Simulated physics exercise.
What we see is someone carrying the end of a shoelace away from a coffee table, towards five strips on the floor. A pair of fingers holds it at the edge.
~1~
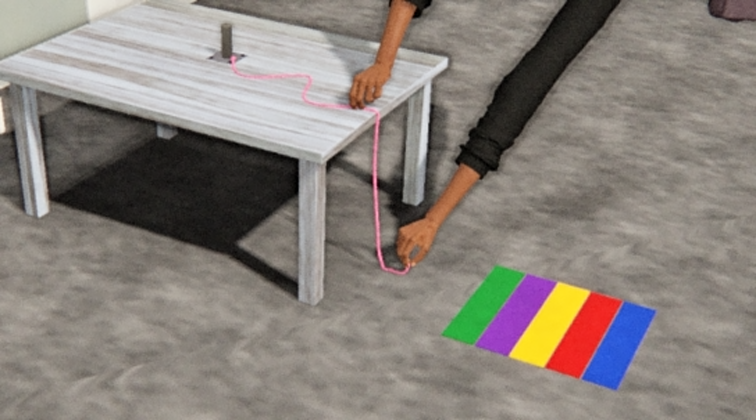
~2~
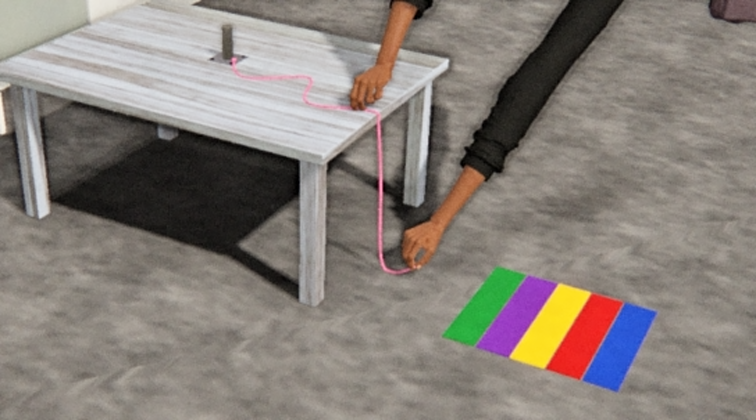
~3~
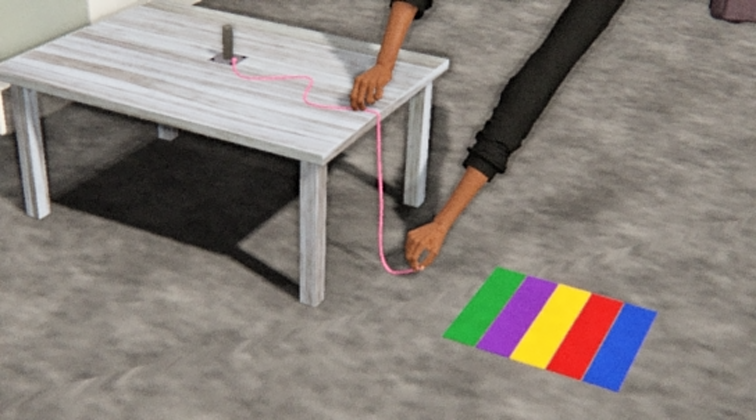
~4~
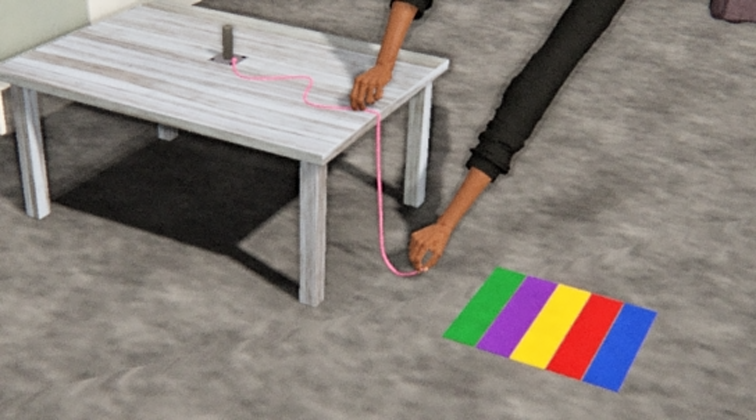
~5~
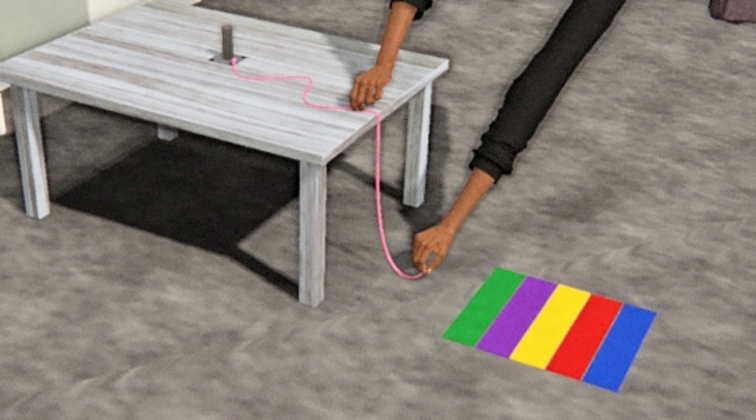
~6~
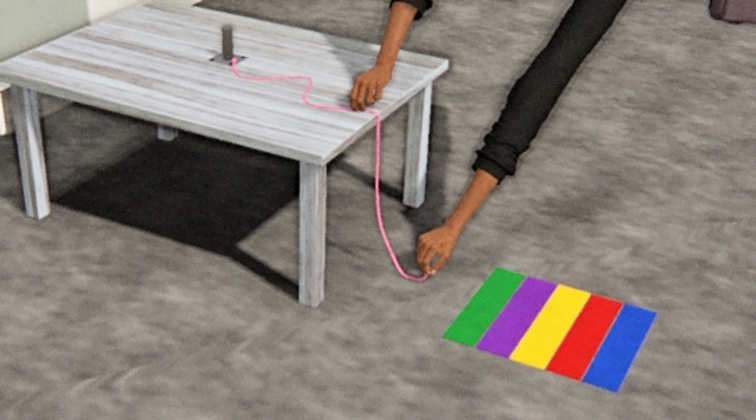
Beside a coffee table, one hand slowly drawing a pink shoelace slightly rightward near coloured floor strips, another pinching it at the edge.
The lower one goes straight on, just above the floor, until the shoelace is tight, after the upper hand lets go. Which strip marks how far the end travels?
The red strip.
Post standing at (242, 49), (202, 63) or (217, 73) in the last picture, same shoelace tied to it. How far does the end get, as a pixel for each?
First (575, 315), then (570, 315), and last (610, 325).
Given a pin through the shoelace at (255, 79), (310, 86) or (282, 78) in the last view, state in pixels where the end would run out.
Respectively (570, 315), (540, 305) and (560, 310).
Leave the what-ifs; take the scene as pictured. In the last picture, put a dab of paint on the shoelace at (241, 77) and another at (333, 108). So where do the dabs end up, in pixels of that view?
End: (267, 72) and then (394, 127).
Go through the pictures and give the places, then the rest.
In the first picture, end (409, 264); green (468, 326); purple (501, 336); yellow (536, 347); red (570, 358); blue (607, 369).
In the second picture, end (415, 267); shoelace through (236, 72) (301, 77) (306, 101) (374, 112) (381, 184) (380, 247).
In the third picture, end (418, 268).
In the fourth picture, end (422, 269); shoelace through (236, 72) (301, 77) (306, 102) (374, 113) (379, 184) (382, 248).
In the fifth picture, end (425, 271).
In the sixth picture, end (429, 272); shoelace through (236, 72) (301, 77) (306, 102) (374, 113) (377, 183) (389, 248).
Soon after, end near (529, 301); over purple.
Then, end near (567, 312); over yellow.
At full stretch, end near (589, 319); over red. It gets as far as the red strip.
